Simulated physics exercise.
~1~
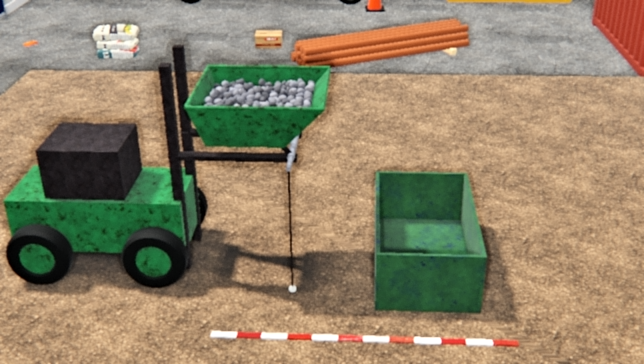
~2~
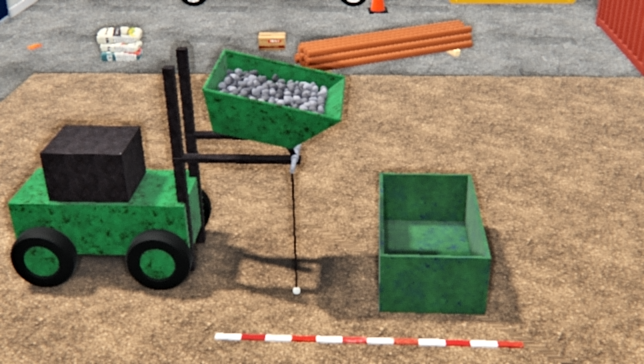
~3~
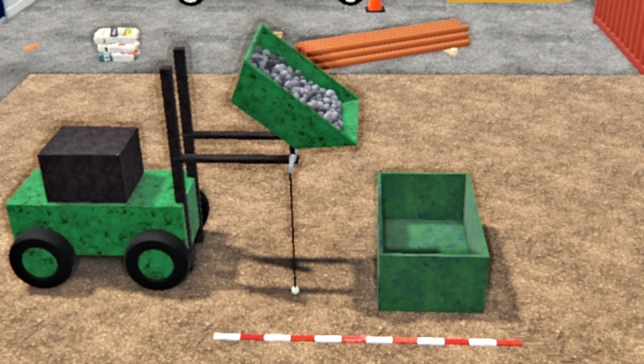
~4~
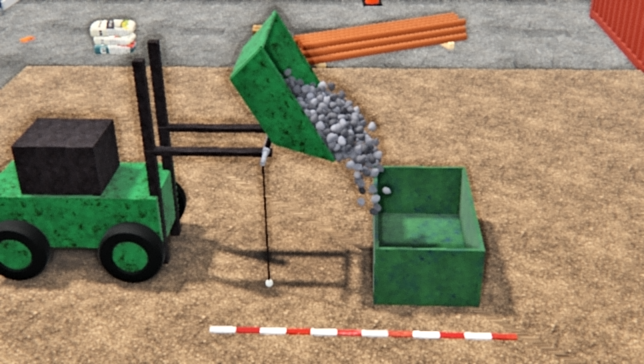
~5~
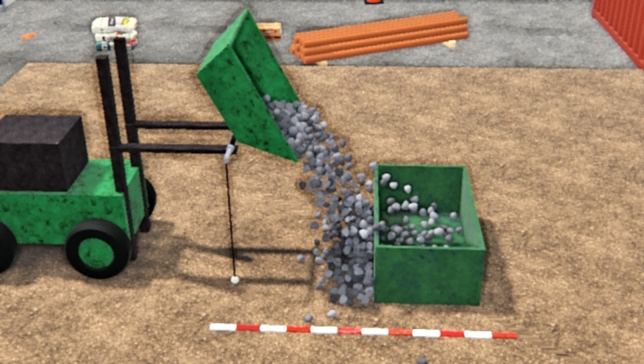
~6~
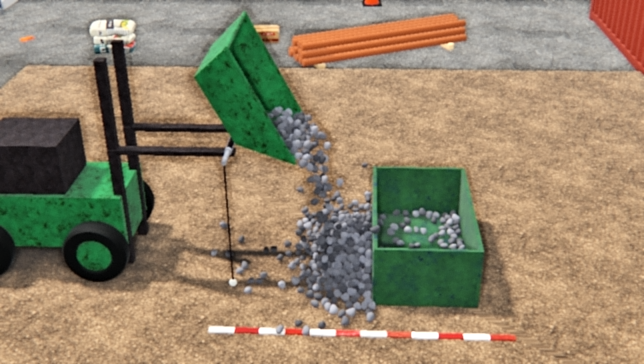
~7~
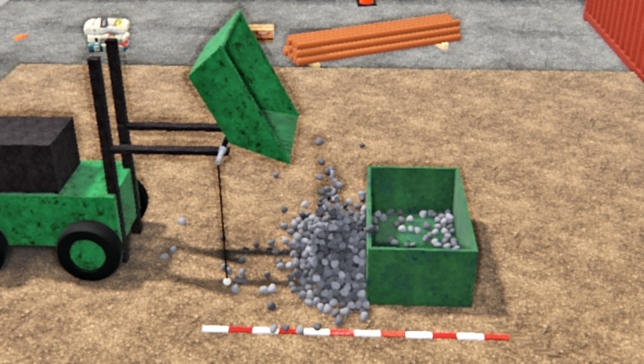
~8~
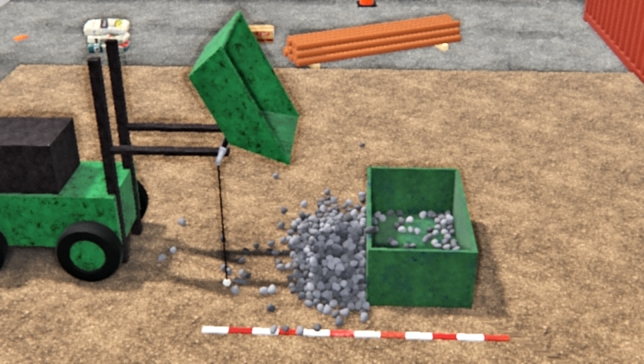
A green forklift tips its skip, backs left, and spills most stones short of the bin.
